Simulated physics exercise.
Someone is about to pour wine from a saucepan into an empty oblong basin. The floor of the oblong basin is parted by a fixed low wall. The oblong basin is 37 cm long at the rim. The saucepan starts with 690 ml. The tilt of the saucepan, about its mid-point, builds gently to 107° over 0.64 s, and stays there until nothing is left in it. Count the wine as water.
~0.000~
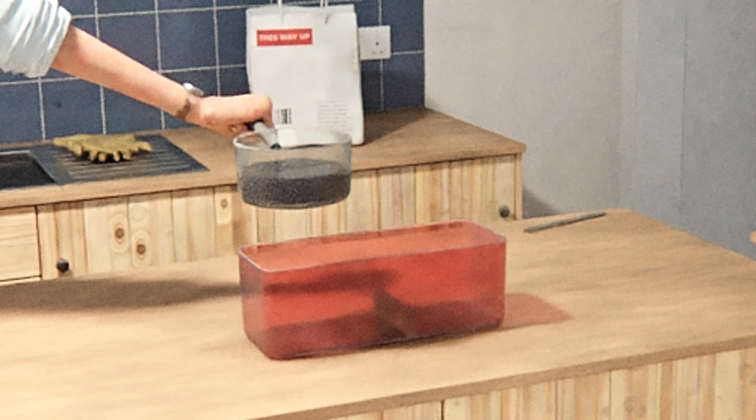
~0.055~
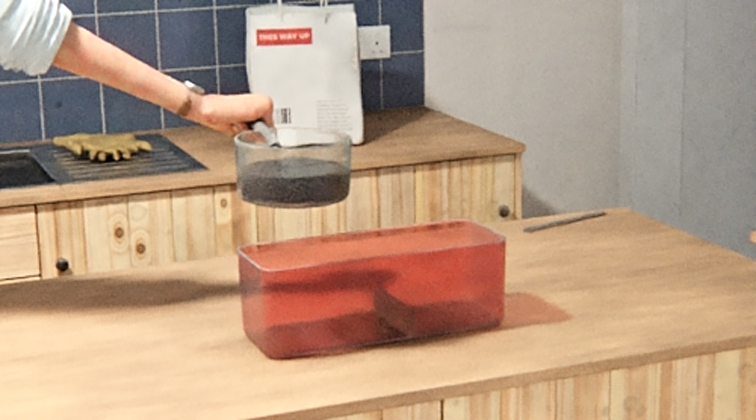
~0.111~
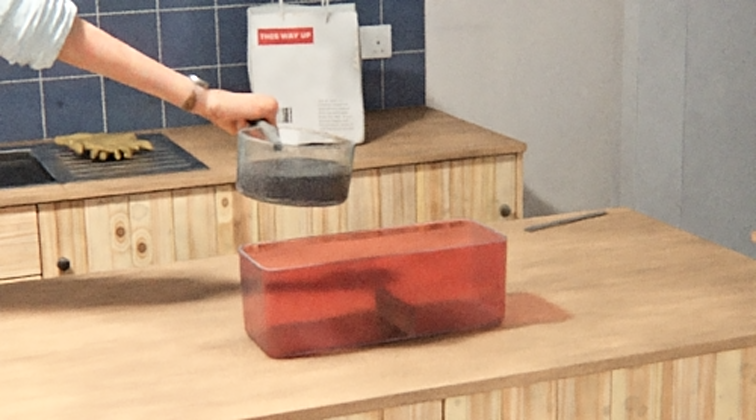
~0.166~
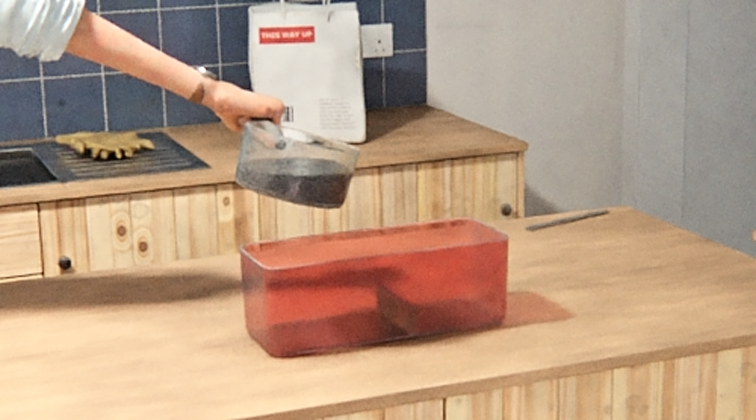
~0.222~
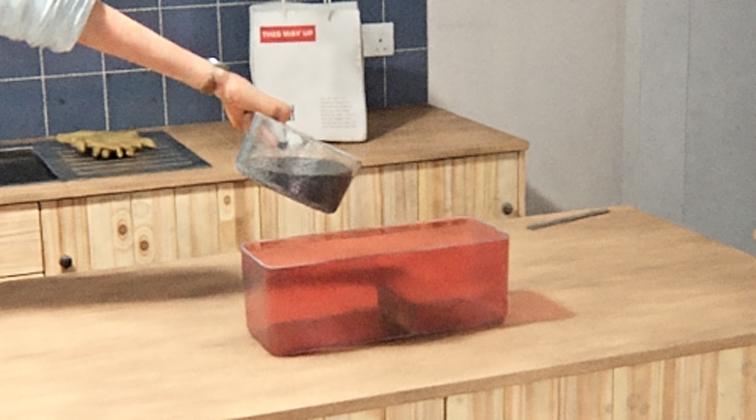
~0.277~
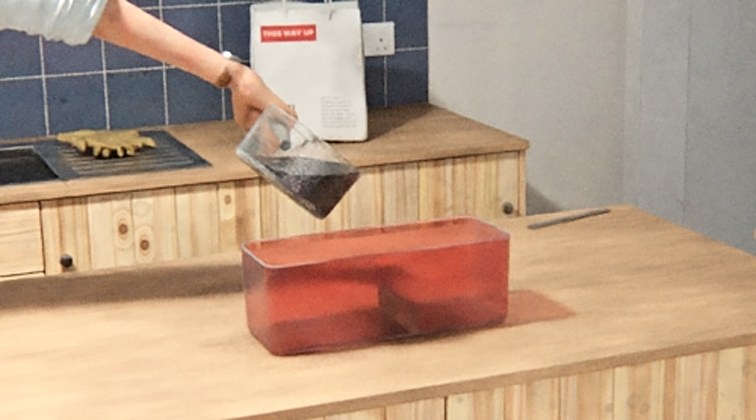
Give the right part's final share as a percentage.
The far part has some 16 per cent.
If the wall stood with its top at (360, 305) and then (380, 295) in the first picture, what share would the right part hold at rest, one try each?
First 65, then 35 per cent.
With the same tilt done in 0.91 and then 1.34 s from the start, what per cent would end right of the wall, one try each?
In turn about 20 and 25 per cent.
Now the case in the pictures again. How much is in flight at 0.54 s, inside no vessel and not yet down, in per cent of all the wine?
About 32 per cent.
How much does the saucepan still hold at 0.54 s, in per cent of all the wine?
Near 28 in a hundred.
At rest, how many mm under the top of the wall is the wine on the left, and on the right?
Some 16 mm on the left and 30 mm on the right.
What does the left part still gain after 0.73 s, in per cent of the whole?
Some 3 per cent.
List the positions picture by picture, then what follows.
The first picture shows tilt 0°; pouring edge (347, 135); surface from (240, 174) to (344, 163); the oblong basin's rim runs from (249, 261) to (489, 230); the wall's top is at (394, 301).
The second picture shows tilt 2°; pouring edge (347, 136); surface from (240, 173) to (343, 163).
The third picture shows tilt 8°; pouring edge (351, 141); surface from (241, 171) to (345, 164).
The fourth picture shows tilt 17°; pouring edge (354, 149); surface from (240, 169) to (346, 164).
The fifth picture shows tilt 29°; pouring edge (356, 161); surface from (238, 163) to (349, 165).
The sixth picture shows tilt 42°; pouring edge (355, 175); surface from (241, 156) to (350, 166).
Then, 0.54 s in, the tilt is 100° and 27 per cent is still to pour, 39 is left of the wall and 2 right of it.
Then, 0.73 s in, the tilt is 107° and 8 per cent is still to pour, 75 is left of the wall and 9 right of it.
Then, 0.92 s in, the tilt is 107° and 0 per cent is still to pour, 77 is left of the wall and 15 right of it.
Then, 1.14 s in, the tilt is 107° and 0 per cent is still to pour, 78 is left of the wall and 16 right of it.
Finally, 78 per cent lies left of the wall, 16 right of it and 6 outside.
